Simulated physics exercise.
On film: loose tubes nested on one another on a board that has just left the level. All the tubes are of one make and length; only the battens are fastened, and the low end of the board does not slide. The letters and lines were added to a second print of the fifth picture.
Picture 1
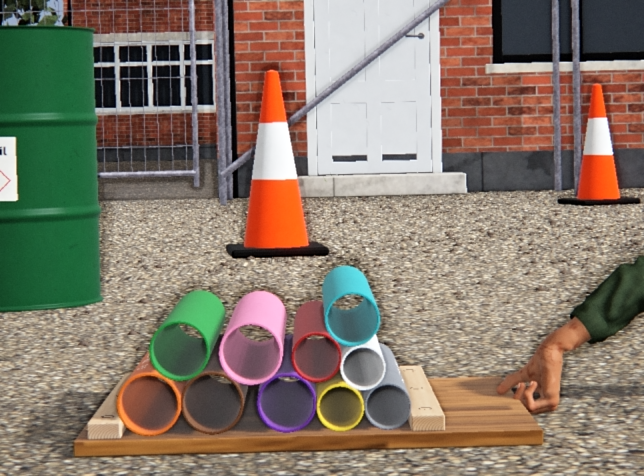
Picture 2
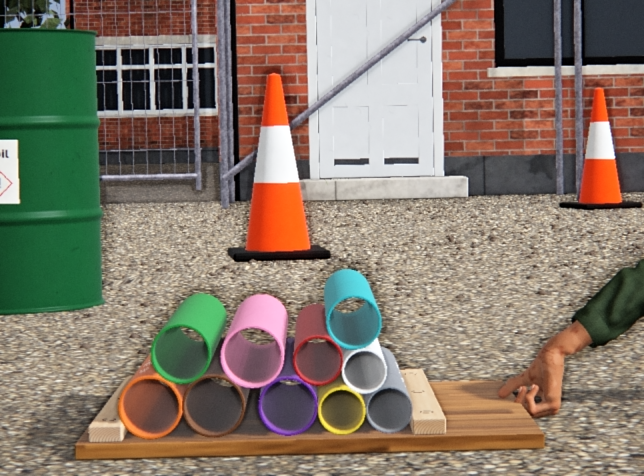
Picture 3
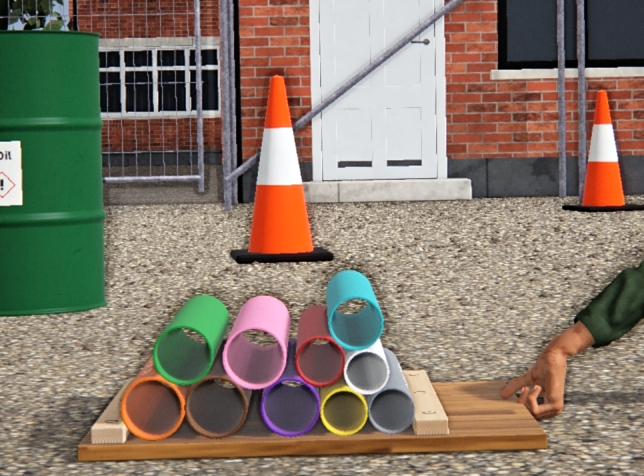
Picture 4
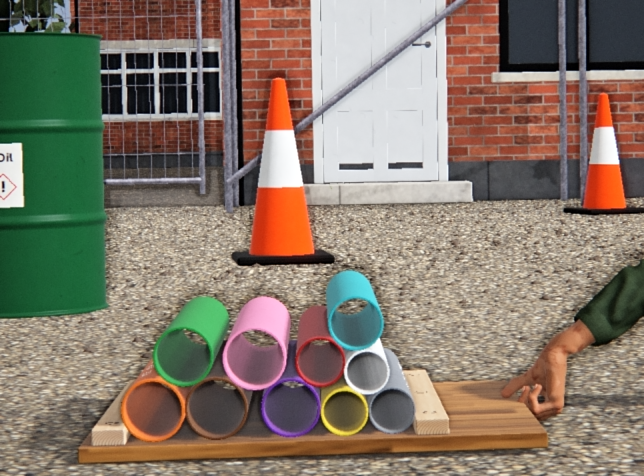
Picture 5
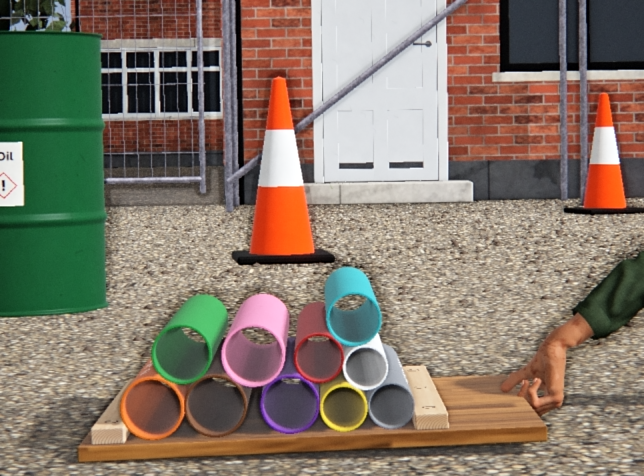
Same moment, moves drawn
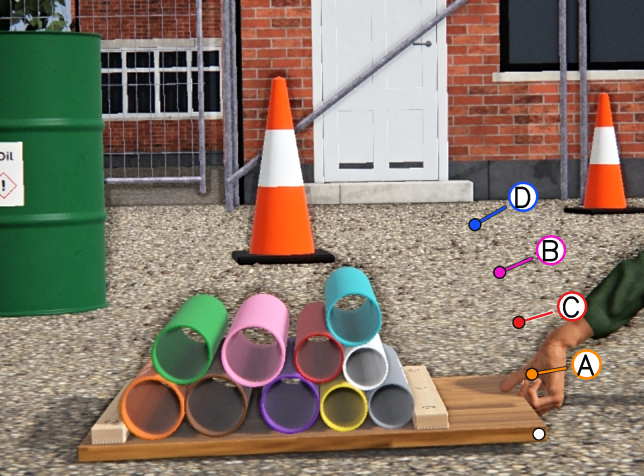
A stack of coloured tubes stays nested between wooden battens on a board, barely shifting in view, while a hand at the right rests on the board's end; traffic cones, a green drum and a brick building stand behind.
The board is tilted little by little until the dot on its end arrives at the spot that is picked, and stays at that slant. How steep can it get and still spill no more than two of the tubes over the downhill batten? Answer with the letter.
The answer is mark D.
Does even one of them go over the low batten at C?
No, at C.
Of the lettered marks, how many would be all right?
The number is four.
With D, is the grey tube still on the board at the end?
The grey tube: Yes.
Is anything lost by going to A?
No.
On the copy, A at (532, 374); B at (500, 272); C at (519, 322); D at (475, 225); the white dot at (539, 434).
On D. First, board at 17°.
Then, board at 29°.
Finally, board at 29°, none over the low batten.
By contrast, A none over the low batten; B none over the low batten; C none over the low batten.
